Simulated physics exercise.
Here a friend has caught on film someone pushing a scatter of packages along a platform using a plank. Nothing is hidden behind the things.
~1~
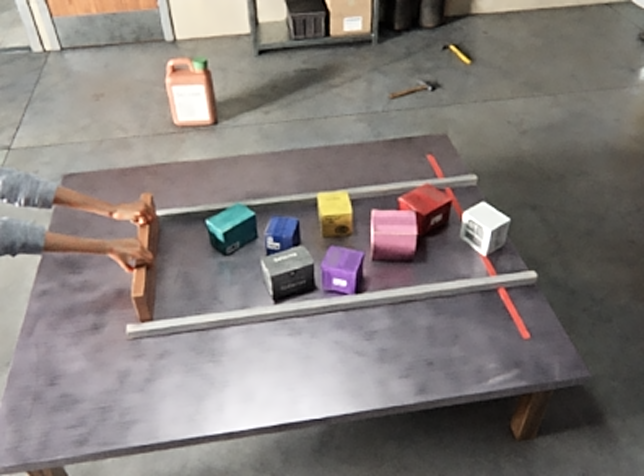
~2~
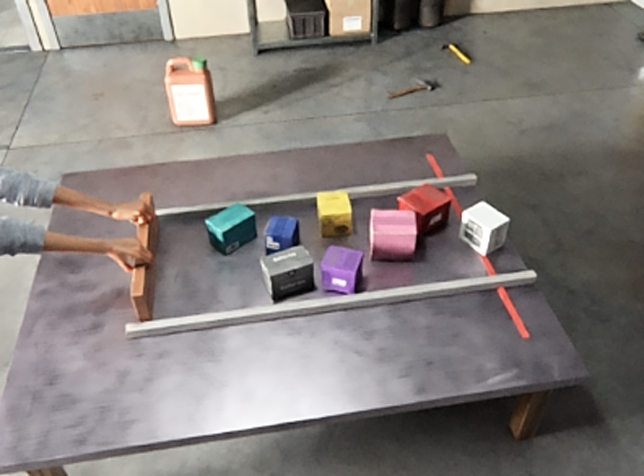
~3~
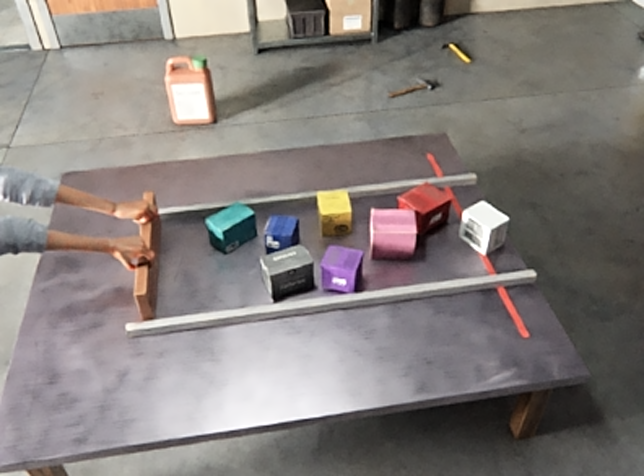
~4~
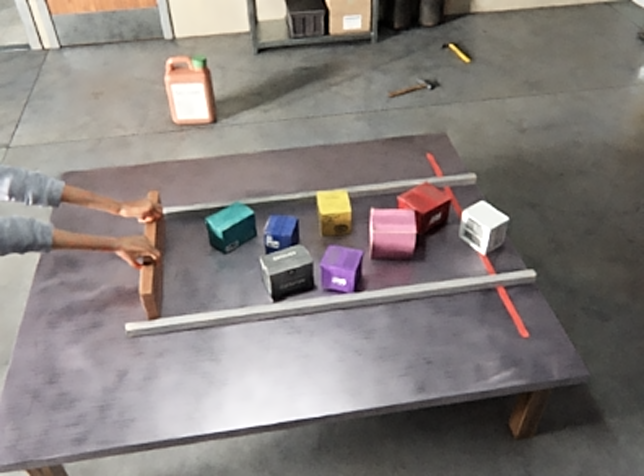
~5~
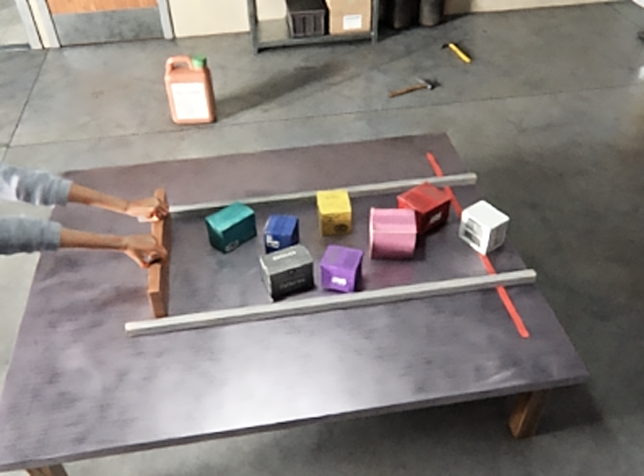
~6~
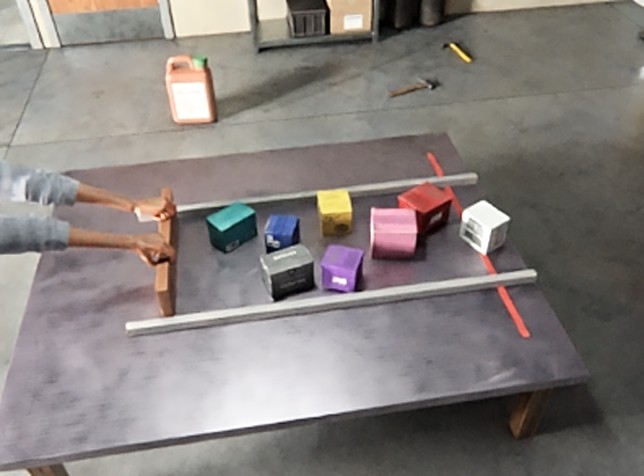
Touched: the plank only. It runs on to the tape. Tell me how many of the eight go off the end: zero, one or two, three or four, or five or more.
The answer is five or more.
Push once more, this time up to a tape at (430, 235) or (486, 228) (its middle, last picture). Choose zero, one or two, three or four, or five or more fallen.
Result, first to last: 1 or 2, at least five.
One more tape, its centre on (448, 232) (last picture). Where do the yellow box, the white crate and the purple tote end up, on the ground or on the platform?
Here's how it goes: The yellow box stays where it is, the white crate ends up below, and the purple tote ends up below.
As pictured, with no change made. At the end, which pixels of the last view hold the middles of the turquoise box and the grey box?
In the last picture the turquoise box sits at (468, 188) while the grey box sits at (510, 247).
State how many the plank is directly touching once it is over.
The number is 3.
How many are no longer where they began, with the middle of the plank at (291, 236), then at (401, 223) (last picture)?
By then 4, and 8.
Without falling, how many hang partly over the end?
The overhang total is 1.
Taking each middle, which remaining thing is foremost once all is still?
It's the grey box.
Early on, none off yet; white crate at rest near (484, 228); red tote at rest near (424, 208); pink parcel at rest near (393, 234).
A while later, none off yet; white crate at rest near (484, 228); red tote at rest near (424, 208); pink parcel travelled a little near (403, 235).
Further along, none off yet; white crate travelled about its own width near (507, 226); red tote travelled well along near (488, 201); pink parcel travelled well along near (470, 227).
Finally, the number that fall off is five or more; lost, purple tote, yellow box, pink parcel, red tote and white crate.
